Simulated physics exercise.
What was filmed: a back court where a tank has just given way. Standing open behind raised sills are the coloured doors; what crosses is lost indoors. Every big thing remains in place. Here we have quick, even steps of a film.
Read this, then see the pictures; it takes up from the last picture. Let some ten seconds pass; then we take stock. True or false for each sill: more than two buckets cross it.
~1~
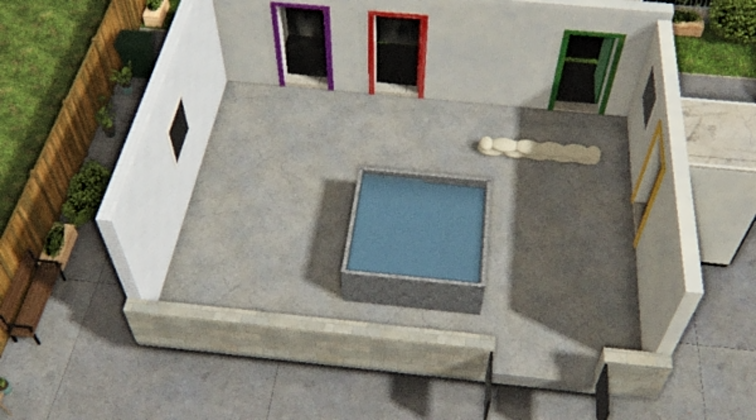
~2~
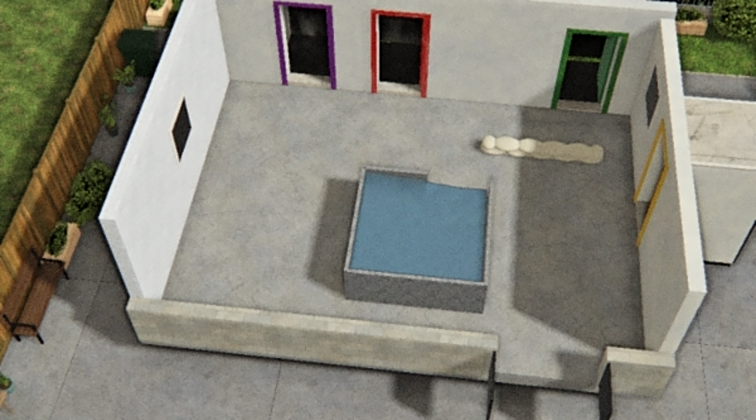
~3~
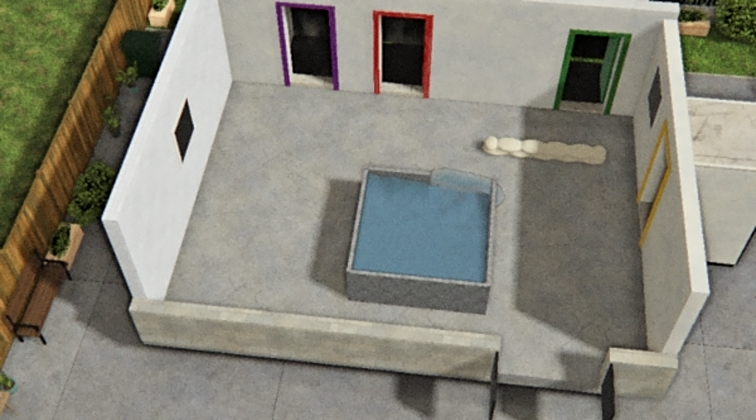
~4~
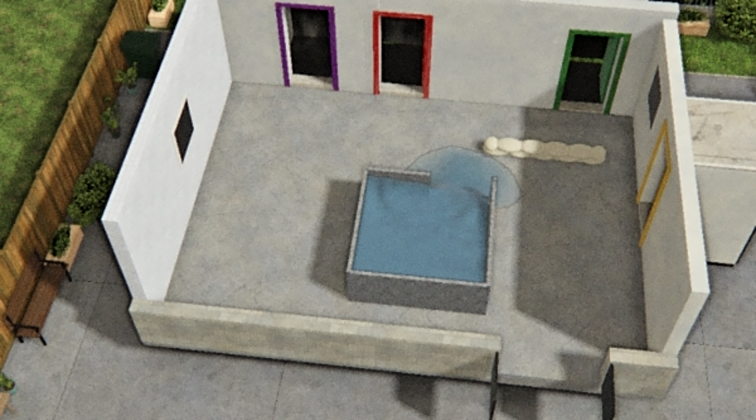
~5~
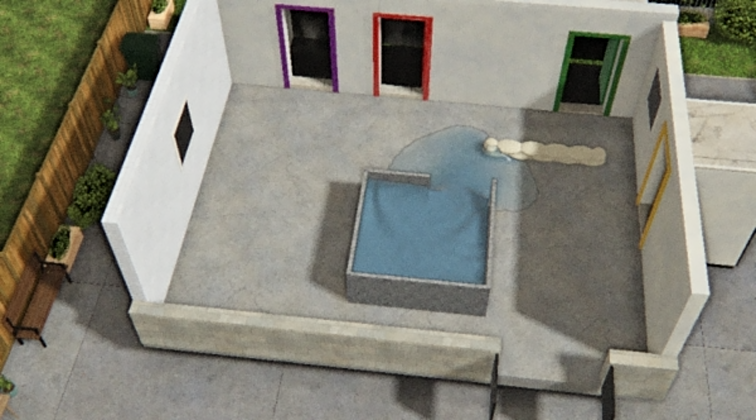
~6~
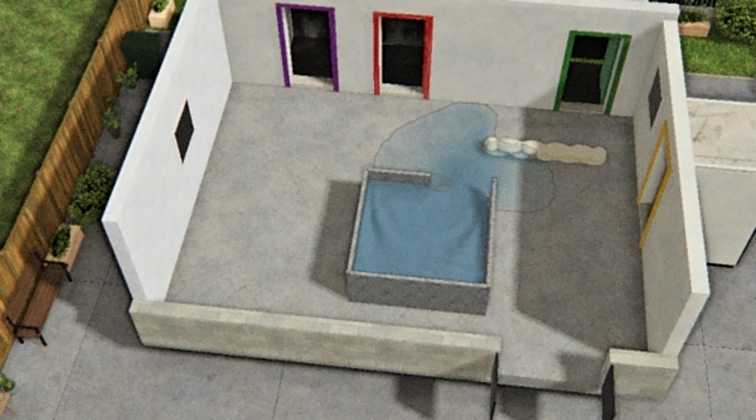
Green door - true; purple door - false; red door - true; yellow door - true.
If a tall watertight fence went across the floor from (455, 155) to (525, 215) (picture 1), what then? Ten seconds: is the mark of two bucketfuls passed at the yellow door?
I'd say the yellow door remains within bounds.
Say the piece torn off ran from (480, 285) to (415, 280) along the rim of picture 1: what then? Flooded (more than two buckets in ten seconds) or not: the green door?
Result - green door: Beyond the limit.
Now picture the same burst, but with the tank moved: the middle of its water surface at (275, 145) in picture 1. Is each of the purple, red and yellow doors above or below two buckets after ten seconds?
Door by door: Purple crosses the line, red crosses the line and yellow remains below.
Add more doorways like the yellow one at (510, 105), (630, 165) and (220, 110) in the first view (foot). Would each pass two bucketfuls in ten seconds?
Well, the first is above the limit, the next is above the limit, and the last is above the limit.
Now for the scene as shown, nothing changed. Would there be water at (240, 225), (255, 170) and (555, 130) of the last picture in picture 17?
In turn, the points end up high and dry, high and dry and soaked.
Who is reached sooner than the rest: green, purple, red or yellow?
I'd say it's the red-painted one.
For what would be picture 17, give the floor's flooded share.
It comes to 30 per cent.
A moment on, water covers 20 % of the floor; the green door not reached, the purple door not reached, the red door under two buckets in, the yellow door not reached.
Next, water covers 30 % of the floor; the green door wet at the sill, nothing in, the purple door wet at the sill, nothing in, the red door over two buckets in, the yellow door under two buckets in.
Then, water covers 50 % of the floor; the green door under two buckets in, the purple door wet at the sill, nothing in, the red door far over two buckets in, the yellow door over two buckets in.
Later, water covers 75 % of the floor; the green door far over two buckets in, the purple door wet at the sill, nothing in, the red door far over two buckets in, the yellow door far over two buckets in.
In the end, water covers 90 % of the floor; the green door far over two buckets in, the purple door wet at the sill, nothing in, the red door far over two buckets in, the yellow door far over two buckets in.
